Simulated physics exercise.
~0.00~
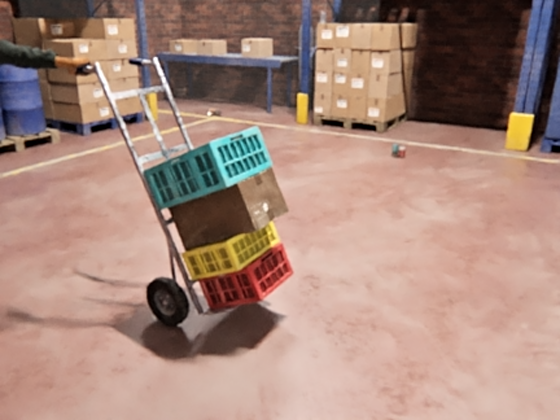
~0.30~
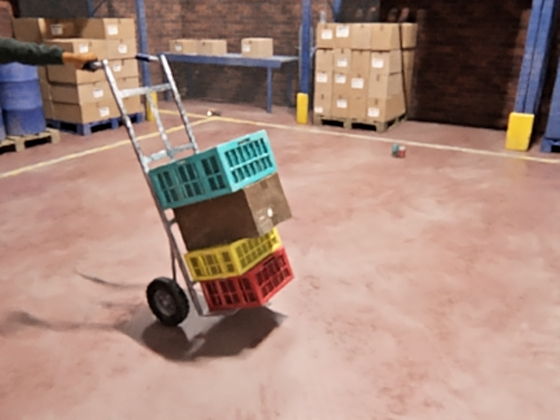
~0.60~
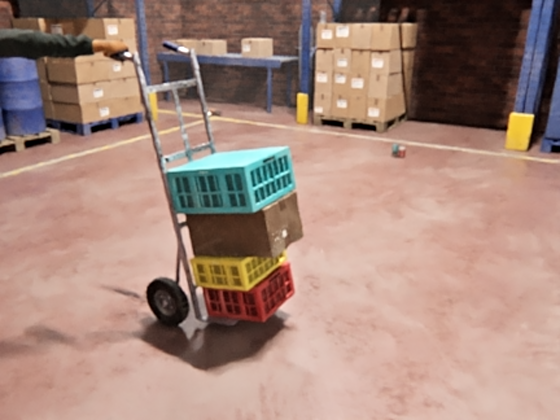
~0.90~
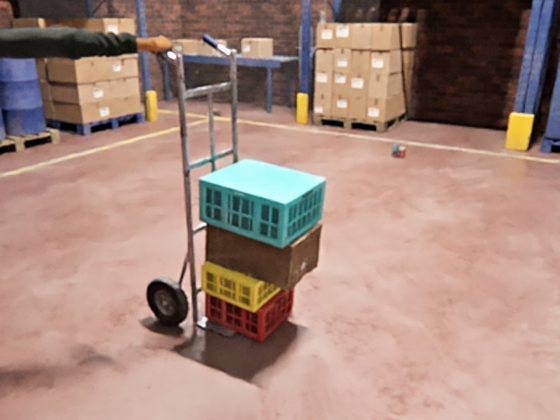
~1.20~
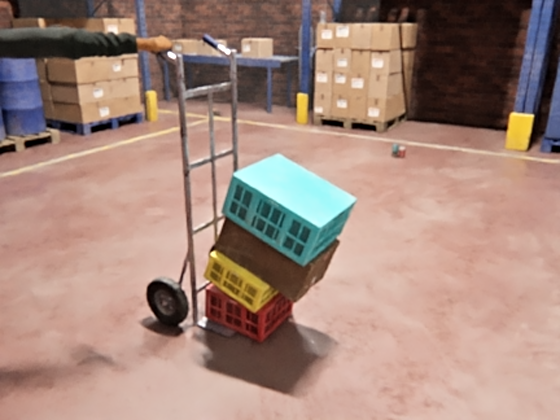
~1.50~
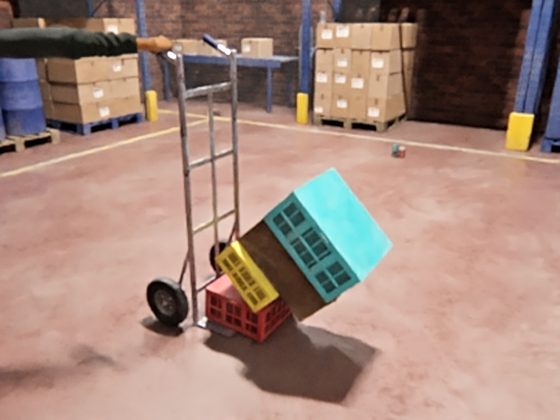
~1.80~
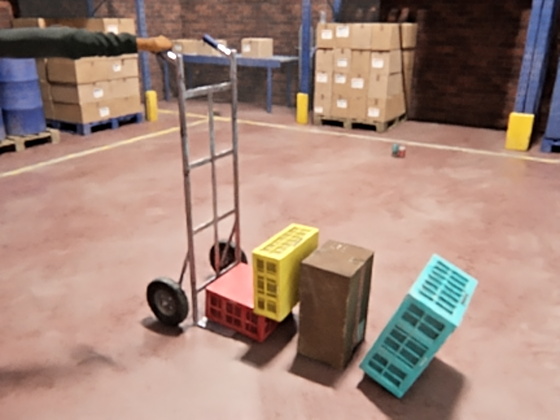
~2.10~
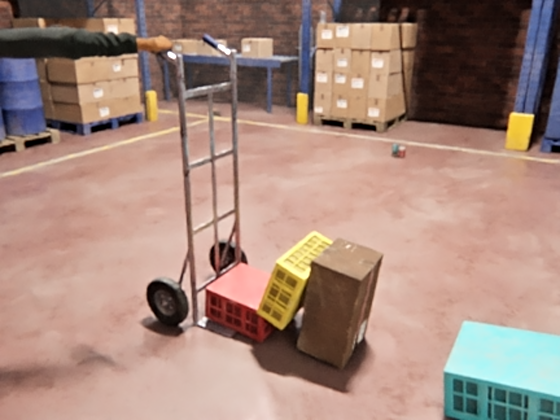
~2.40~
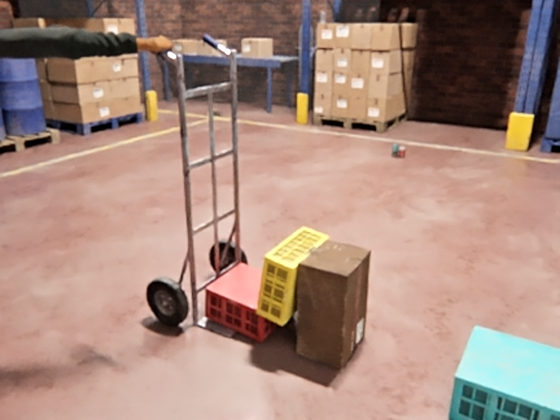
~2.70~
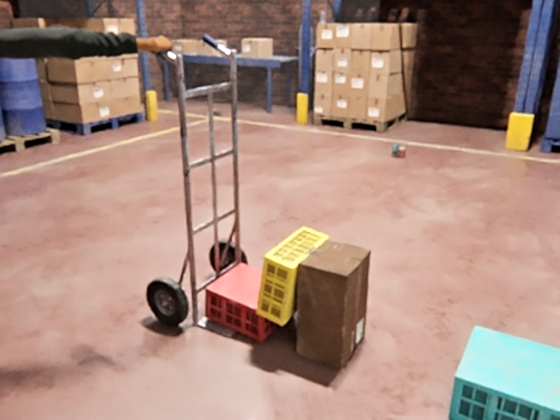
The clip opens on a tilted hand truck in a warehouse, a gloved hand gripping its handle and a turquoise crate, brown box, yellow crate and red crate stacked on its plate. The hand swings the truck upright, and it stops abruptly as the plate meets the floor. The upper three items keep tipping forward to the right, pivoting over the red crate. The turquoise crate and box tumble off, and the turquoise one lands farther away at the lower right. Finally, the box stands on end on the floor, the yellow crate leans against it, and the red crate remains on the plate.
